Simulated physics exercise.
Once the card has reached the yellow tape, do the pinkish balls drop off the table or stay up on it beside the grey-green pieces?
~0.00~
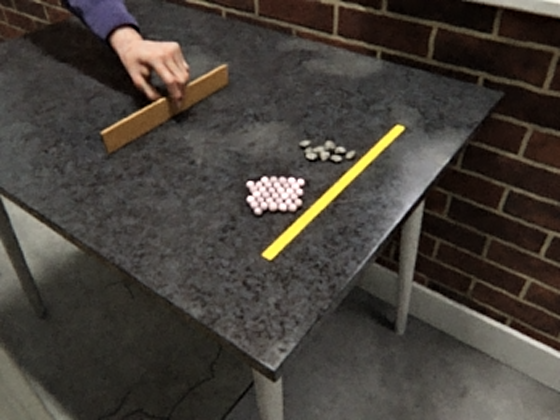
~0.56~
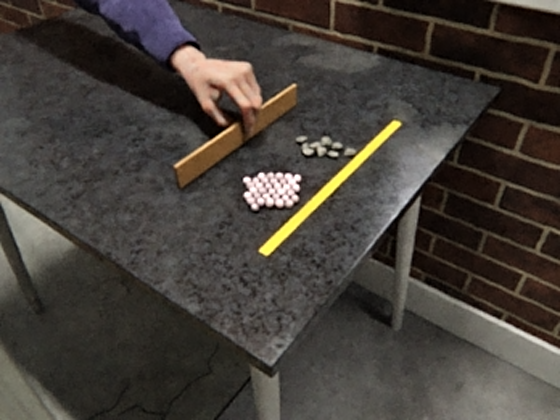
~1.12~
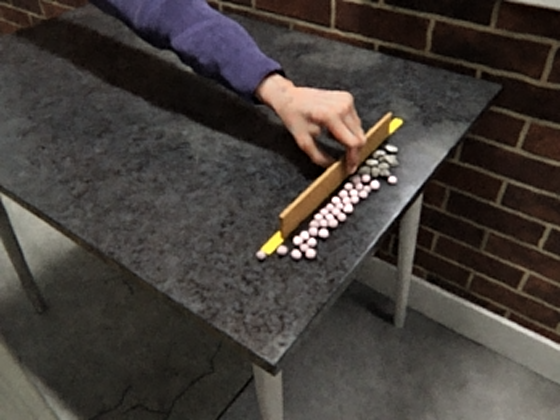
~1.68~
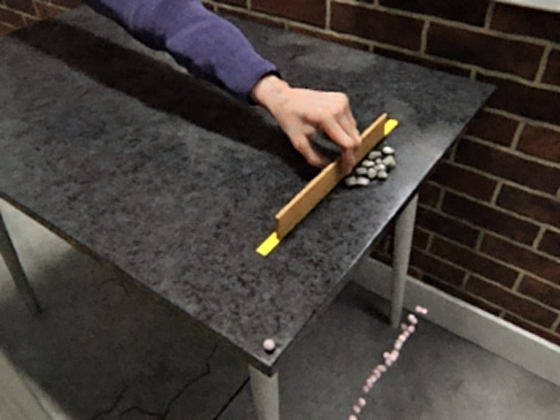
The pinkish balls go over the edge toward the floor. The grey-green pieces stay on the tabletop beside the card.
